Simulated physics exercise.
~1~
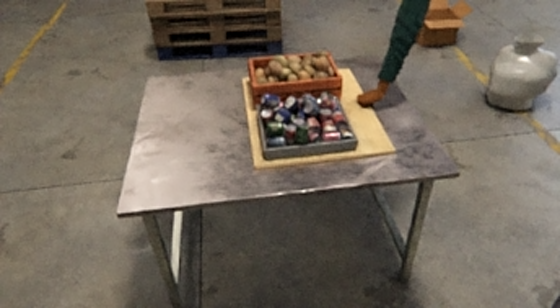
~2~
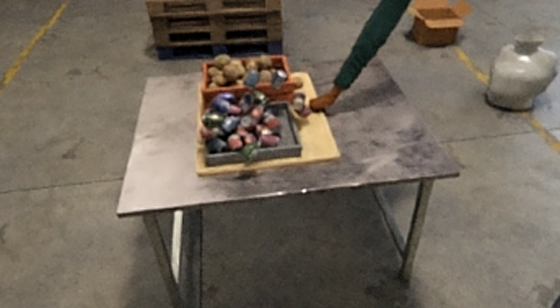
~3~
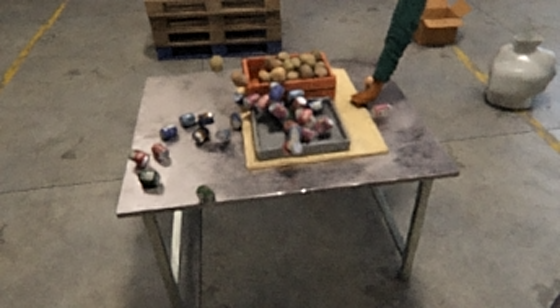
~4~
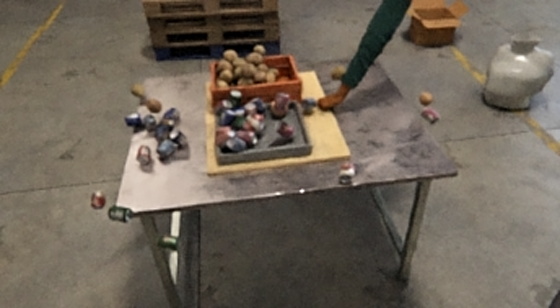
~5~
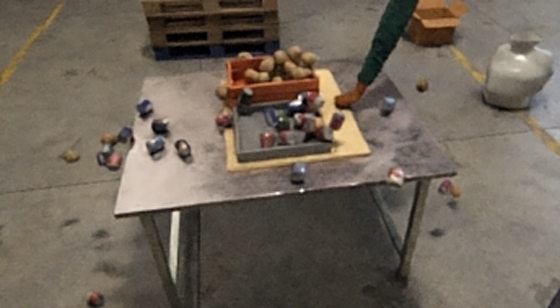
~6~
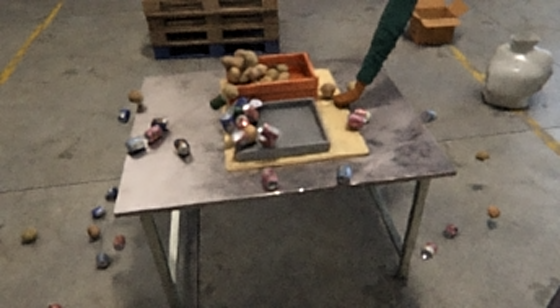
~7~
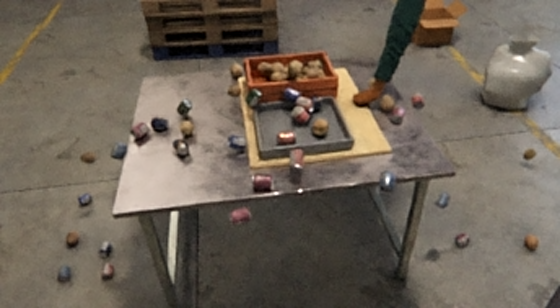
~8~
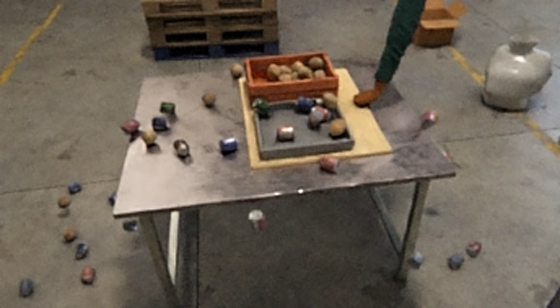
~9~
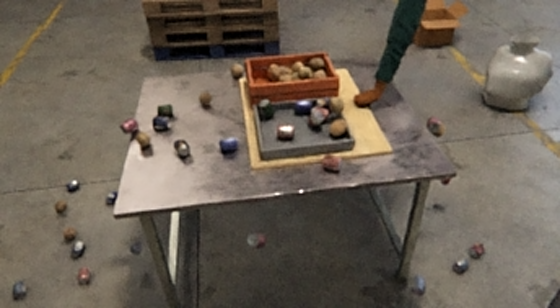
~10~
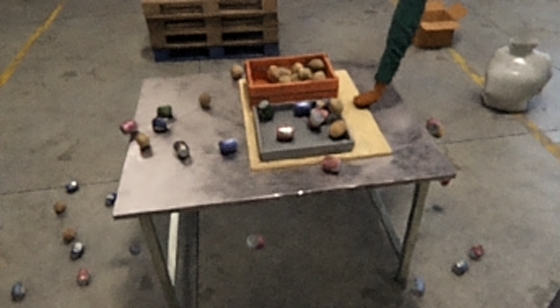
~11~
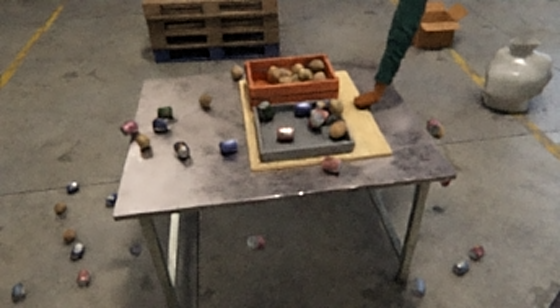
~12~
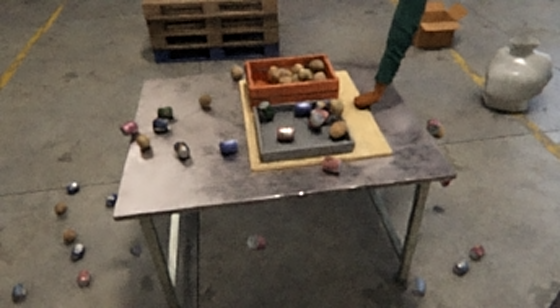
A green-sleeved arm shakes a pale board on a metal table in a concrete-floored hall, seen from above and in front, with pallets behind and a rounded pale vessel at right. On the board sit a grey tray of colourful mini cans and, behind it, an orange crate of potatoes. The board jerks left, then right, and cans spill across the table's left side. More swings back and forth throw cans and some potatoes over the edges onto the floor. The board stops toward the right, leaving the tray mostly emptied, many potatoes still in the crate, and pieces scattered around.
